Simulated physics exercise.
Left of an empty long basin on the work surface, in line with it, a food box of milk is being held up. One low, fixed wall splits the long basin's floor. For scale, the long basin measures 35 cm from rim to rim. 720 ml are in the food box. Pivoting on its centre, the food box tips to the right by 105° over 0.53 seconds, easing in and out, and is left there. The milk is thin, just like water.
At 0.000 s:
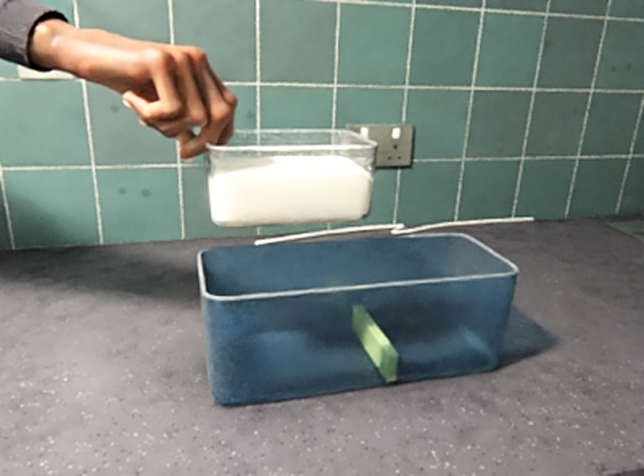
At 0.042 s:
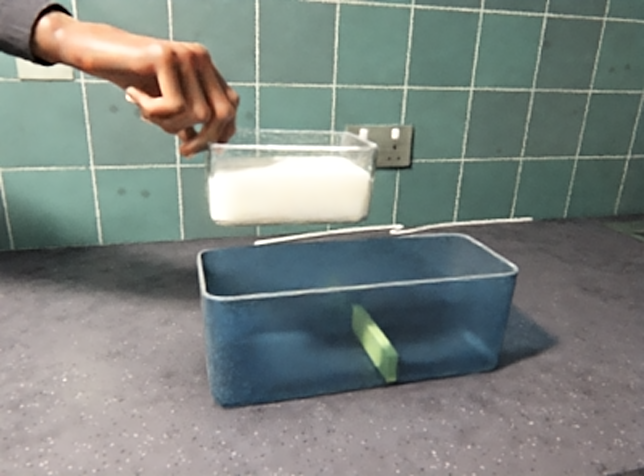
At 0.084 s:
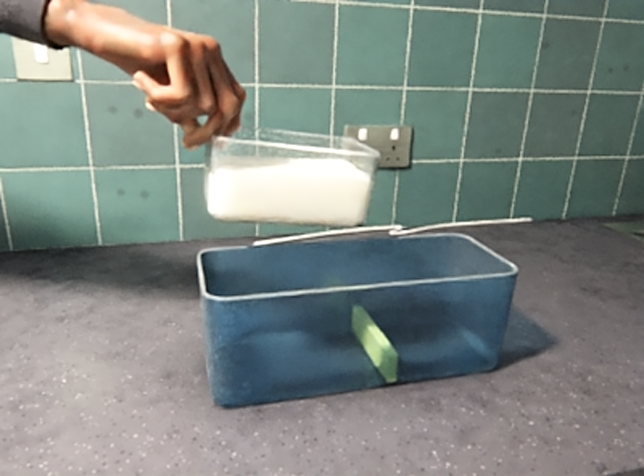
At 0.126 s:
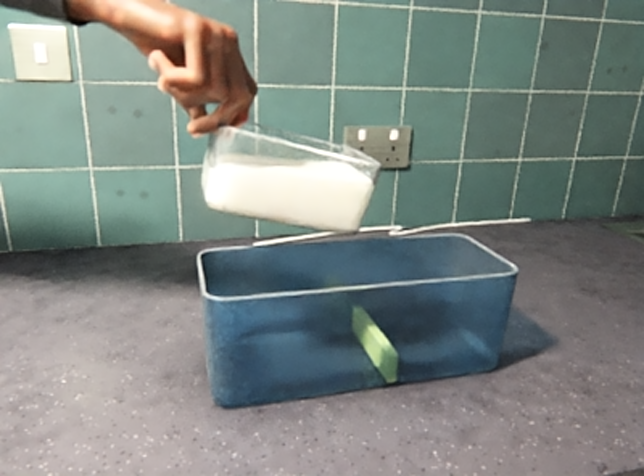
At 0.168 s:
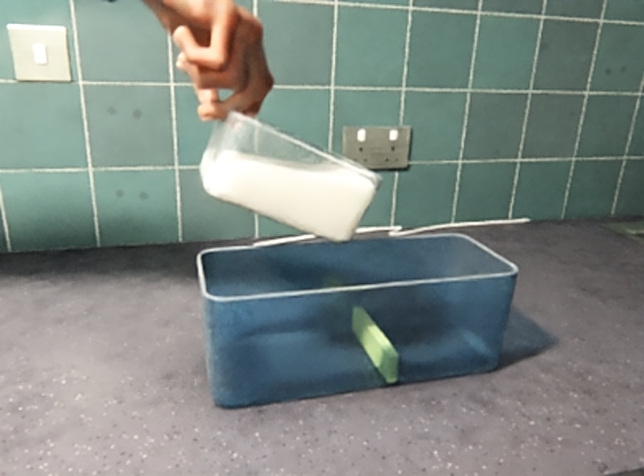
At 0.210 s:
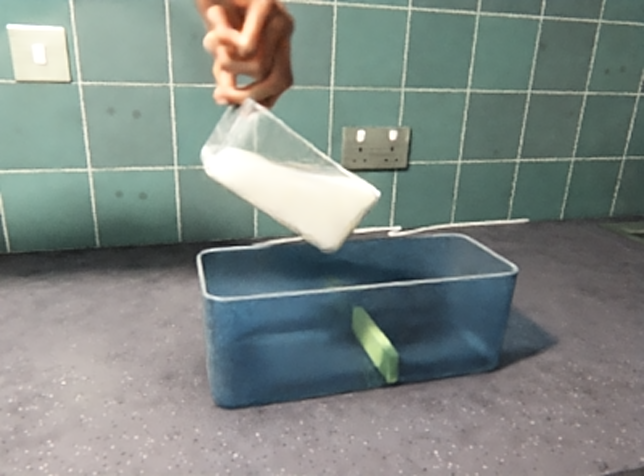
In the video, a hand holds a clear food box of milk above a long blue basin with a low green divider on a work surface, then rises and moves right, steadily tilting the box to the right.
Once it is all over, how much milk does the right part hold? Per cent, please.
The right part holds about 45 per cent.
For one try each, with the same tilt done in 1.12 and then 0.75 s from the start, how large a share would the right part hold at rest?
About 60 %, then about 55 %.
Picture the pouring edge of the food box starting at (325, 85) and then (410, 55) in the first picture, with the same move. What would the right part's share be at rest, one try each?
Respectively about 25 and 65 percent.
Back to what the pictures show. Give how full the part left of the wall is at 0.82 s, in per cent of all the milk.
About 42 percent.
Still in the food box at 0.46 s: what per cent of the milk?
I'd put it near 18 percent.
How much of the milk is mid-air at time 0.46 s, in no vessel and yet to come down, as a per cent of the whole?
My guess is roughly 24 %.
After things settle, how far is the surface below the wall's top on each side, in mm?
About 20 mm on the left, about 18 mm on the right.
After 0.46 s the tilt is 100° and 17 per cent is still to pour, 21 is left of the wall and 37 right of it.
After 0.64 s the tilt is 105° and 3 per cent is still to pour, 37 is left of the wall and 52 right of it.
After 0.82 s the tilt is 105° and 0 per cent is still to pour, 43 is left of the wall and 52 right of it.
After 1.03 s the tilt is 105° and 0 per cent is still to pour, 51 is left of the wall and 46 right of it.
In the end 53 per cent lies left of the wall, 45 right of it and 2 outside.
